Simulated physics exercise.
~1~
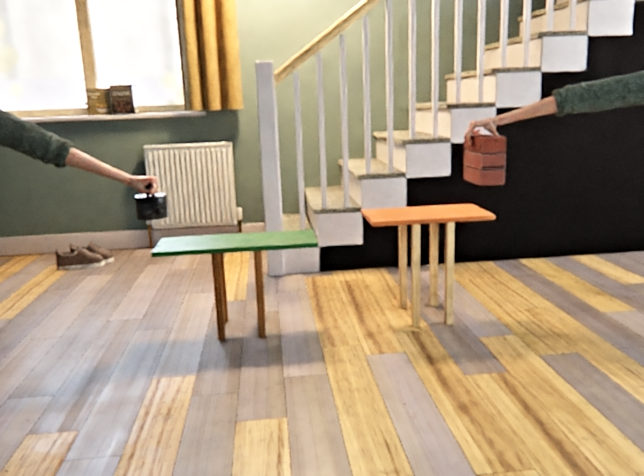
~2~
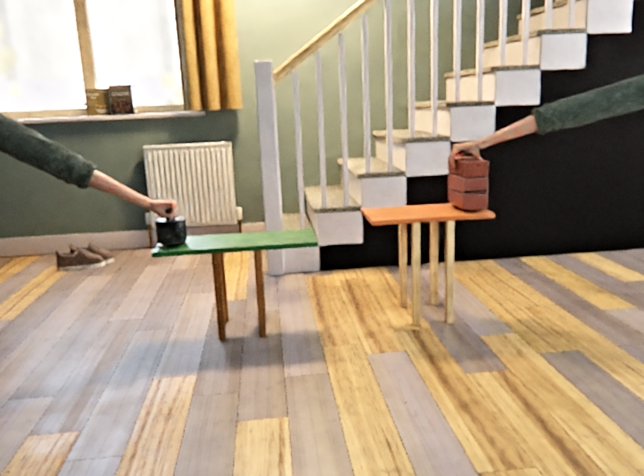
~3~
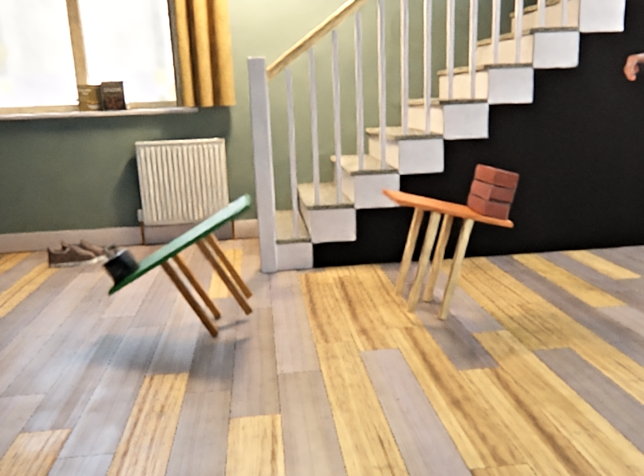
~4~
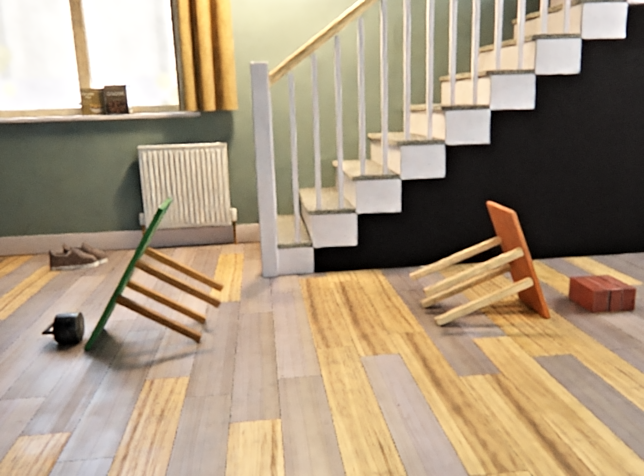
In this clip, two hands lower a small black object onto the left end of a green trestle and reddish bricks onto the right end of an orange small table, then let go, and both stands tip over outward, their loads ending on the wooden floor.
